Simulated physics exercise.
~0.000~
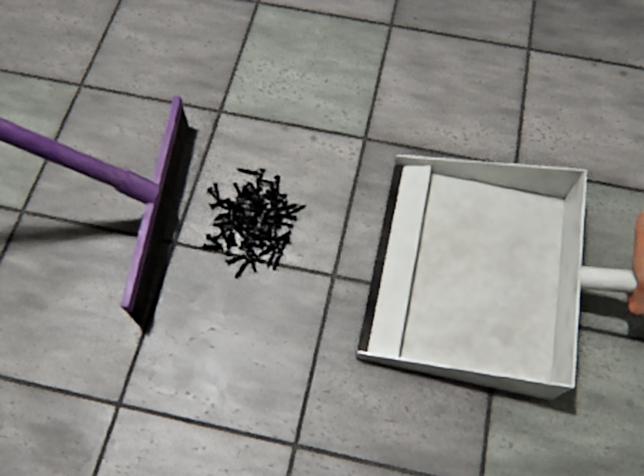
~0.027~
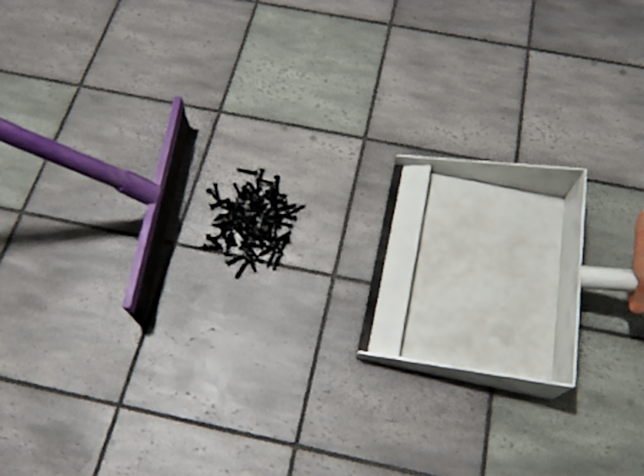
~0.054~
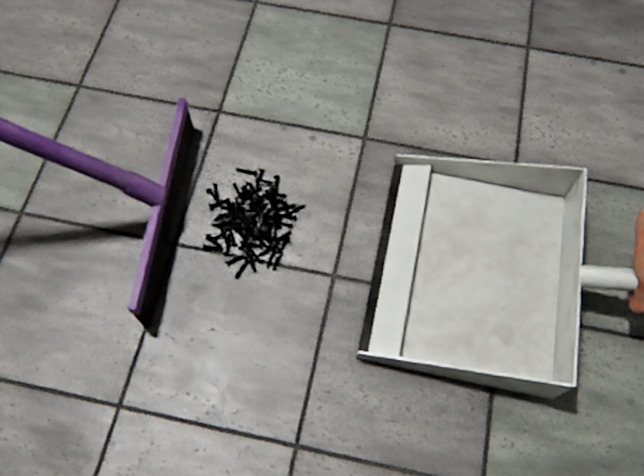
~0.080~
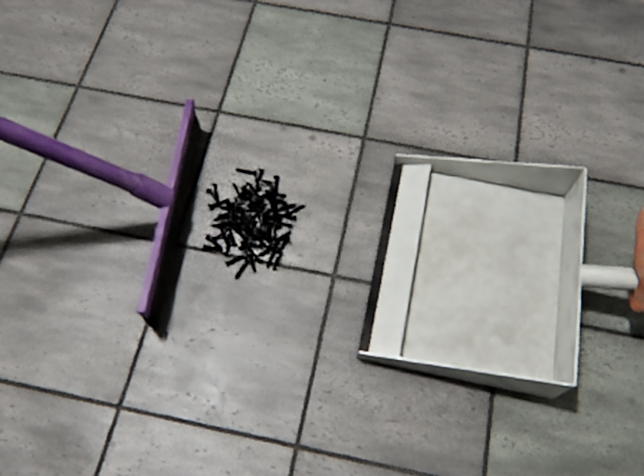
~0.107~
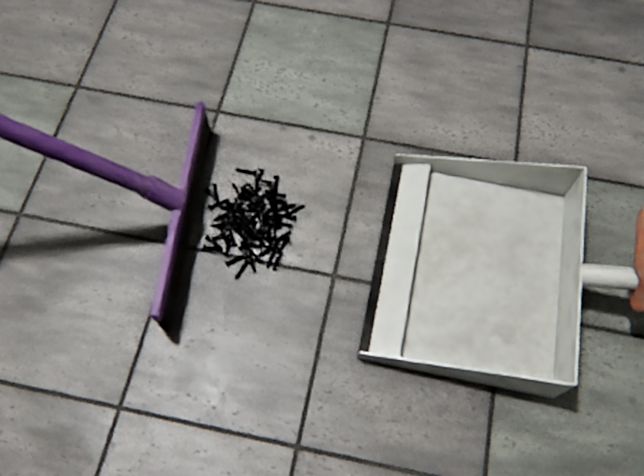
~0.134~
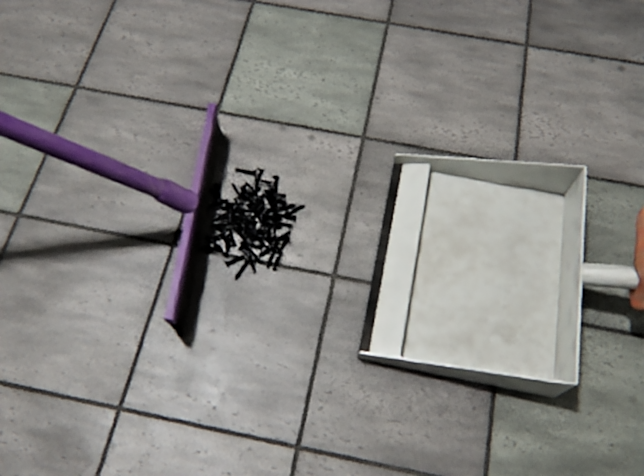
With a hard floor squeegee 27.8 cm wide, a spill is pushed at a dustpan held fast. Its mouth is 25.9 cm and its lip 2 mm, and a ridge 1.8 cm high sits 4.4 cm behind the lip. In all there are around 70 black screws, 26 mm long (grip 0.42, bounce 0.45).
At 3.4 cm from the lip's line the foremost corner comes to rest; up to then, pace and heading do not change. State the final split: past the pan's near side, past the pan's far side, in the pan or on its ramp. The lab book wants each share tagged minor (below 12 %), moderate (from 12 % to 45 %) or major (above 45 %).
Tags: Past the pan's near side = minor; past the pan's far side = minor; in the pan or on its ramp = minor.
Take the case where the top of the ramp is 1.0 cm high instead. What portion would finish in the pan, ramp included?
Then around 10 percent, ramp counted.
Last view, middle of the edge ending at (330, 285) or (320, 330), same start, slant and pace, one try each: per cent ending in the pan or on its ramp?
Roughly 0 % and 5 %.
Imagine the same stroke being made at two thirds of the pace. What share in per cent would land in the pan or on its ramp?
About 0 per cent.
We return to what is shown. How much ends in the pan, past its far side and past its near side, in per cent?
Near side 0 %, far side 0 %, pan 5 %.
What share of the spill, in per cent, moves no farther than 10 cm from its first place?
Close to 0 per cent of it.
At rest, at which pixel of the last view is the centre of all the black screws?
Somewhere around (364, 239) in the final frame.
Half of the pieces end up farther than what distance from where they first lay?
It works out to some 14 cm.
After 0.29 s, middle of the blade 13 cm from the lip; 0 % over the lip, far side 0 %, near side 0 %.
After 0.39 s, middle of the blade 7 cm from the lip; 0 % over the lip, far side 0 %, near side 0 %.
After 0.62 s, middle of the blade 5 cm from the lip; 10 % over the lip, far side 0 %, near side 0 %.
In the end, at 1.1 s, near side 0 %, far side 0 %, pan 5 %, in front of the lip or behind the blade 90 %.
